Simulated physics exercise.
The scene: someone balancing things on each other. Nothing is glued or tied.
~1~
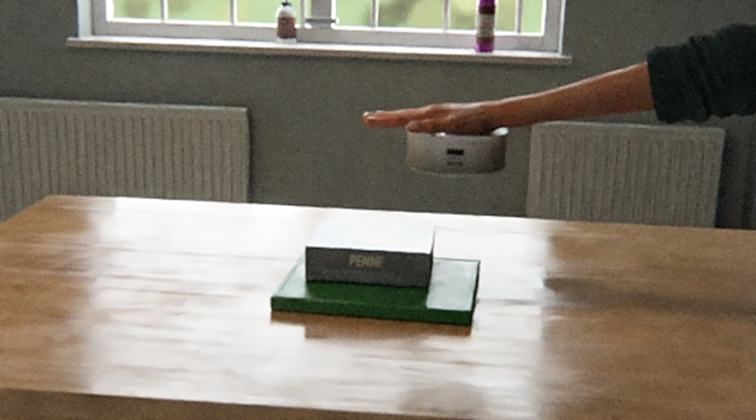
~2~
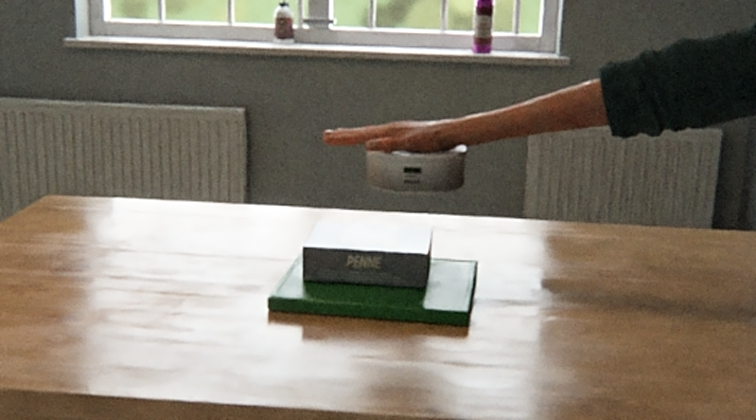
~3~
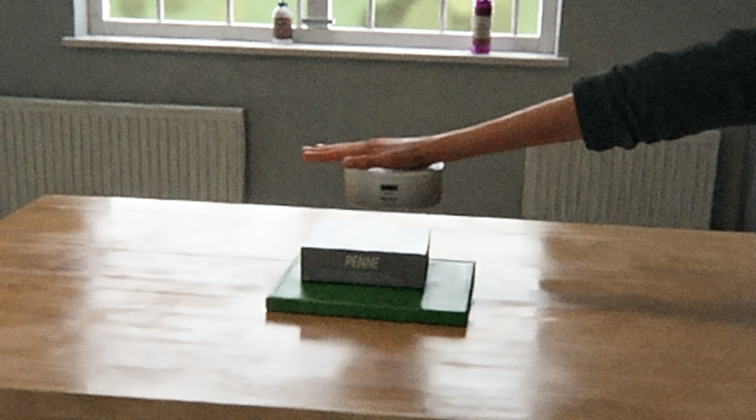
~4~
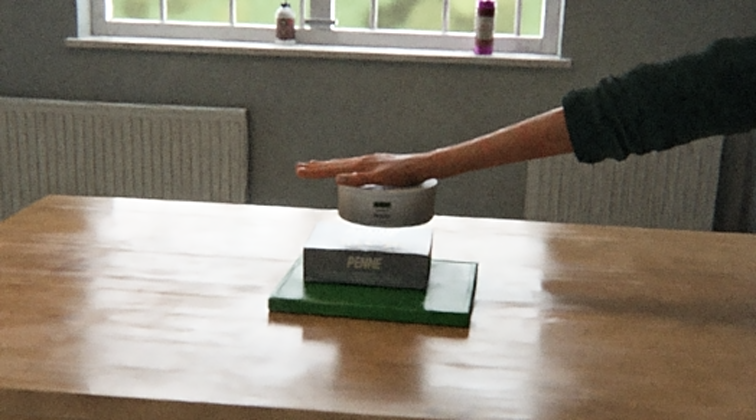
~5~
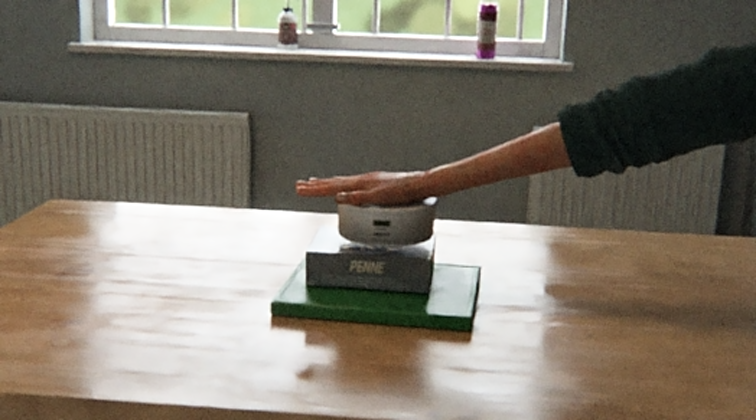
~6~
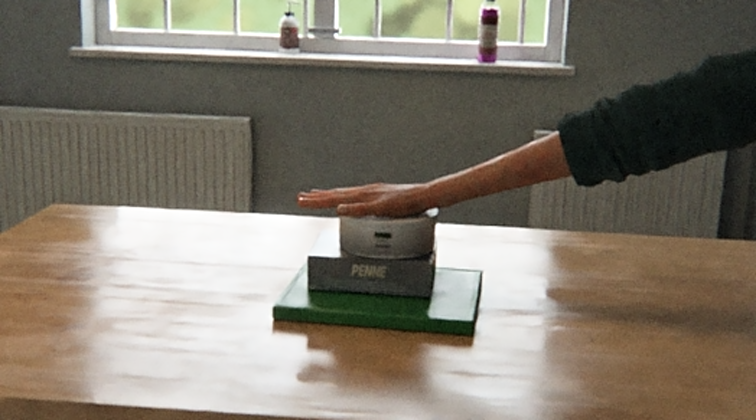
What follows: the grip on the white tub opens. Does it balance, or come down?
As it turns out, it holds.
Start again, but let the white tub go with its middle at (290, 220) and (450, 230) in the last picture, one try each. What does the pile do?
First, it gives way; second, it loses its balance.
Then, 0.80 s on from there, no change.
Then, 1.70 s on from there, white tub resting near (388, 228).
In the end, all 3 unmoved. At the end, from the last picture's camera, white tub near (388, 228). The pile keeps its balance.
